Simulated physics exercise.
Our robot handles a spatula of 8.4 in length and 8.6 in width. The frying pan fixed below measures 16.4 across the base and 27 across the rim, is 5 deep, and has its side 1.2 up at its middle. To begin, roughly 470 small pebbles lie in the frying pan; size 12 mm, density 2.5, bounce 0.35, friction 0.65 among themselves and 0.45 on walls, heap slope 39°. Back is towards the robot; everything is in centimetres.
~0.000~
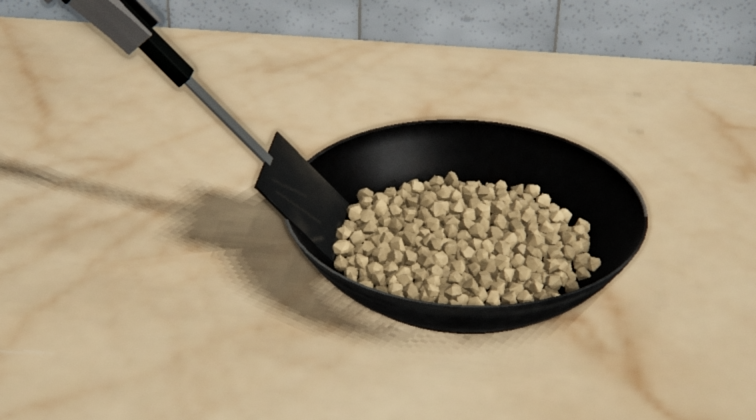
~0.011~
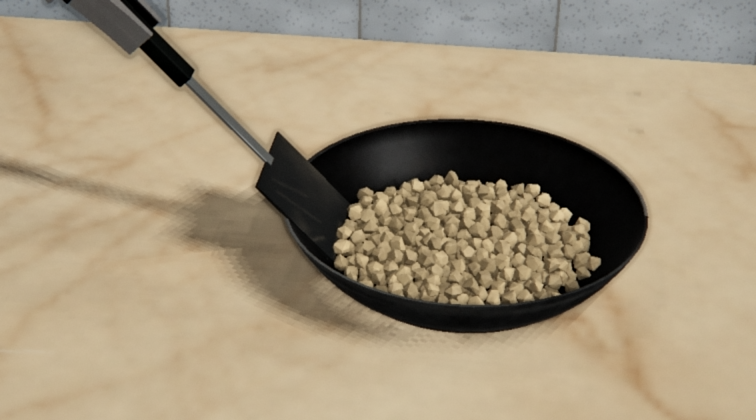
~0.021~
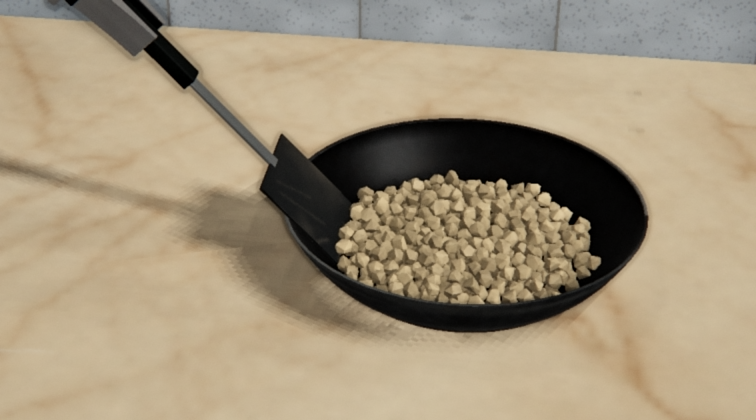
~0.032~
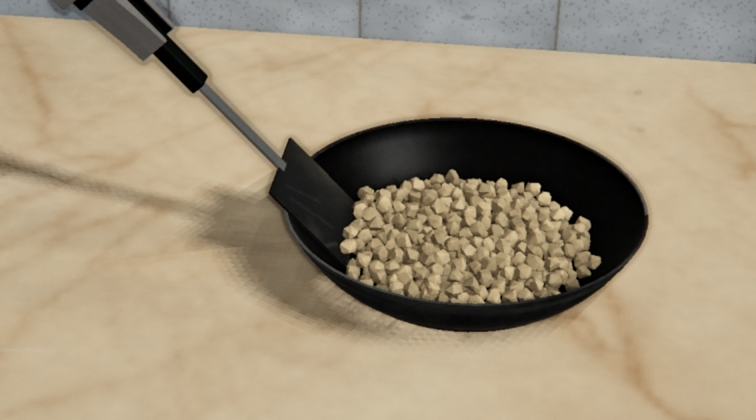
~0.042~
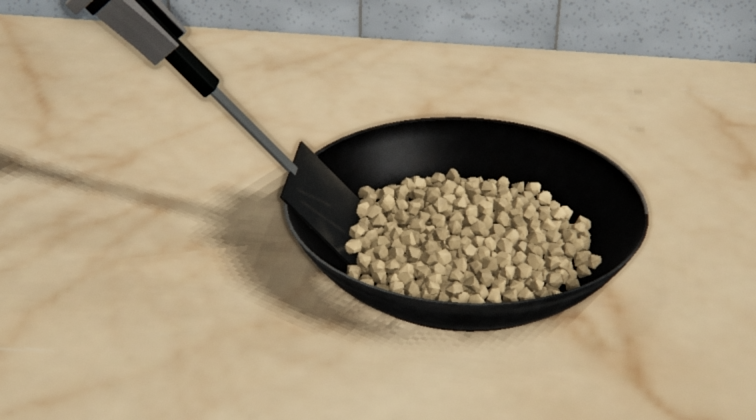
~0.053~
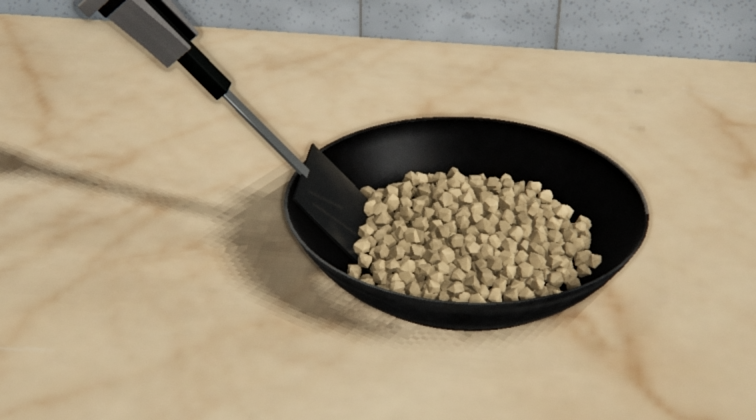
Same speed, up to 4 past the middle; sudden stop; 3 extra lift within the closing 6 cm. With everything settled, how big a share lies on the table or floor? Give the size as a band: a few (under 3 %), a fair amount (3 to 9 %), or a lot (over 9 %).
A few, under 3 %.
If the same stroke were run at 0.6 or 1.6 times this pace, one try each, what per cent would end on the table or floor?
Near 0 and near 10 percent respectively.
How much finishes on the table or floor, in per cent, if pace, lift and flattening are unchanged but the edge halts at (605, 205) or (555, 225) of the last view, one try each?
Try 1: Approx. 40 %; try 2: Approx. 10 %.
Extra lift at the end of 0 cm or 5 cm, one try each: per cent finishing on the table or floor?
Some 0 and 5 per cent.
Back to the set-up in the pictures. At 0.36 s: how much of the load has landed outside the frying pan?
Around 0 %.
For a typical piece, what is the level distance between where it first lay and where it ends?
About 4 cm.
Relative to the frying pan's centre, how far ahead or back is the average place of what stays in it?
It sits near 5.0 centimetres ahead of centre.
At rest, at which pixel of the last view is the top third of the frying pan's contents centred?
(574, 221).
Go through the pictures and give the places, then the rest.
The first picture shows spatula top edge at (266, 158), sloping 47°; upper third of the load around (461, 235), from x 340 to 595, top at y 180; 467 in the frying pan.
The second picture shows spatula top edge at (267, 158), sloping 47°; upper third of the load around (461, 234), from x 340 to 595, top at y 180.
The third picture shows spatula top edge at (271, 160), sloping 47°; upper third of the load around (461, 234), from x 345 to 595, top at y 180.
The fourth picture shows spatula top edge at (280, 164), sloping 47°; upper third of the load around (461, 233), from x 350 to 595, top at y 180.
The fifth picture shows spatula top edge at (291, 168), sloping 47°; upper third of the load around (459, 229), from x 350 to 595, top at y 180.
The sixth picture shows spatula top edge at (303, 170), sloping 47°; upper third of the load around (464, 225), from x 340 to 595, top at y 175; 467 in the frying pan.
By 0.10 s, sloping 47°, highest piece 6 above the table; 467 in the frying pan.
By 0.14 s, sloping 47°, highest piece 6 above the table; 467 in the frying pan.
By 0.36 s, sloping 47°, highest piece 6 above the table; 464 in the frying pan, 2 on the table or floor, 1 on the blade or in flight.
By 1.41 s, sloping 47°, highest piece 6 above the table; 464 in the frying pan, 3 on the table or floor.
Final count, 464 in the frying pan, 3 on the table or floor. That is 1 % on the table or floor.
